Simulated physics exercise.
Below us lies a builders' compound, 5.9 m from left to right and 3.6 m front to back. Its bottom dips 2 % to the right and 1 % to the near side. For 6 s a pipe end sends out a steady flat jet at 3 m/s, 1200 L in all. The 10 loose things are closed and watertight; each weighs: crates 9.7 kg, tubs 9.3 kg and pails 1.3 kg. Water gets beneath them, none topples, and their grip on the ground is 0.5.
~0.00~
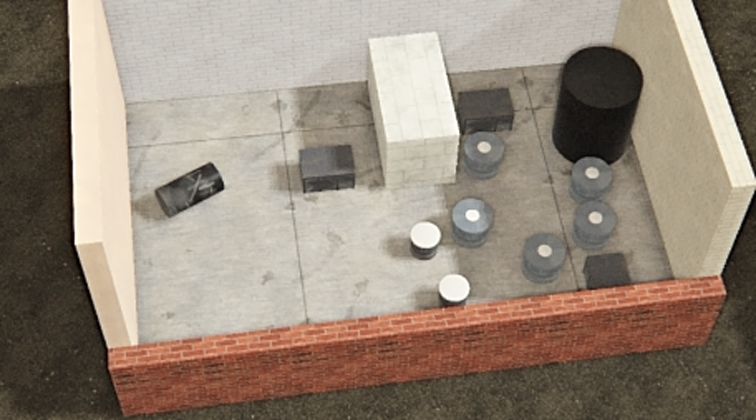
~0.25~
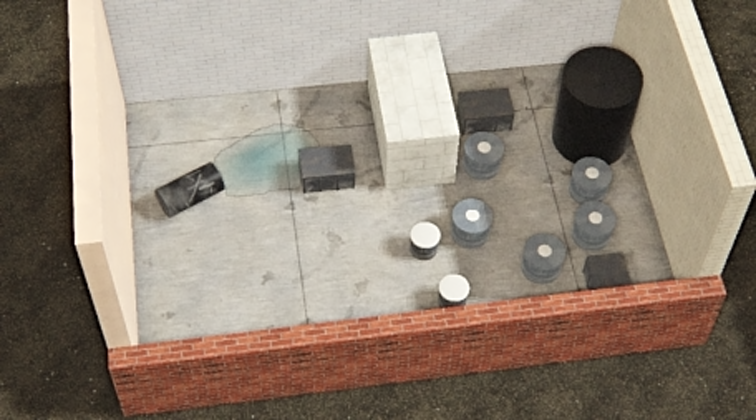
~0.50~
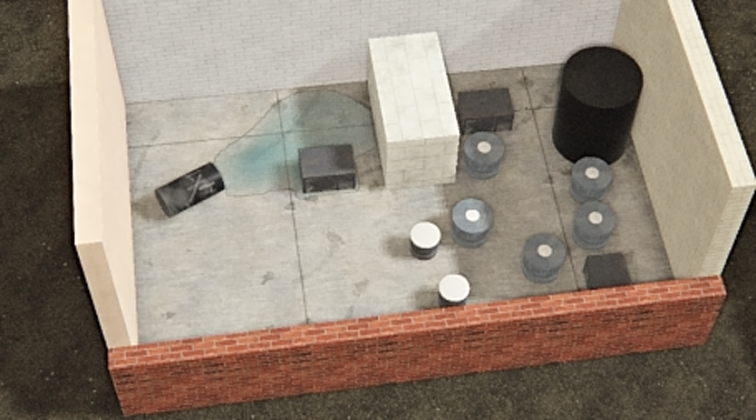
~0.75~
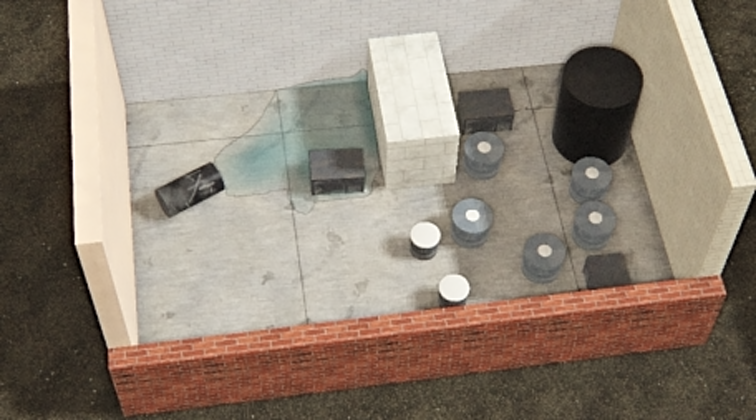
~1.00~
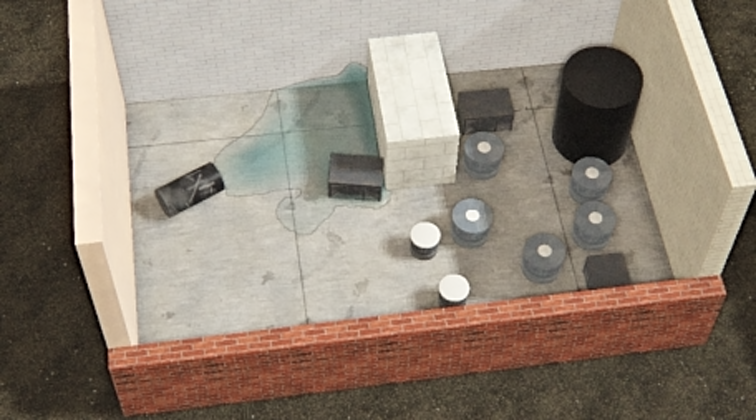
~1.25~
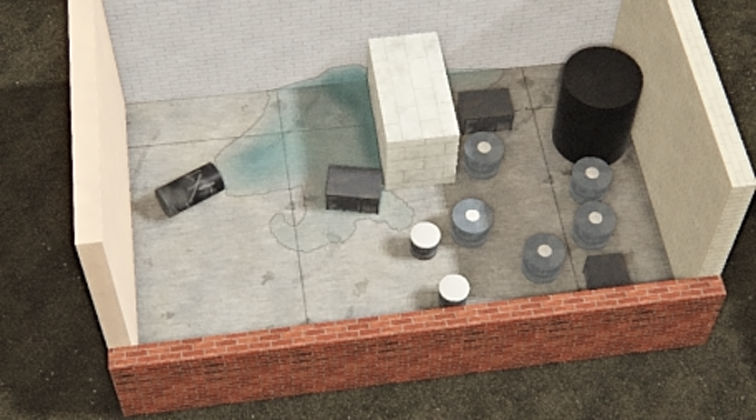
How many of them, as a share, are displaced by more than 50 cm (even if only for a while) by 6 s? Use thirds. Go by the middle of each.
It is from one to two thirds.
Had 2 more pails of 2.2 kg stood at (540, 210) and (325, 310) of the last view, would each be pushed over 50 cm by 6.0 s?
In that order: Under, over.
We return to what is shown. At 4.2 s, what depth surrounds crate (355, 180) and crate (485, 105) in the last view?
About 5 and 1 cm.
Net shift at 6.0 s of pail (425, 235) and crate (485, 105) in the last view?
In that order: 120 cm, 0 cm.
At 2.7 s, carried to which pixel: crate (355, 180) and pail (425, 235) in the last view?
Near (322, 263) and (460, 257).
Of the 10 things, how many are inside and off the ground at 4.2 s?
1 of them.
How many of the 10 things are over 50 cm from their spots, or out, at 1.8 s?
I count 1.
After 1.8 s 1 of 10 are over 50 cm from their spots; 0 afloat.
After 2.7 s 1 of 10 are over 50 cm from their spots; 0 afloat.
After 4.2 s 3 of 10 are over 50 cm from their spots; 1 afloat.
After 6.0 s 4 of 10 are over 50 cm from their spots, and 4 have been at some point; 4 afloat.
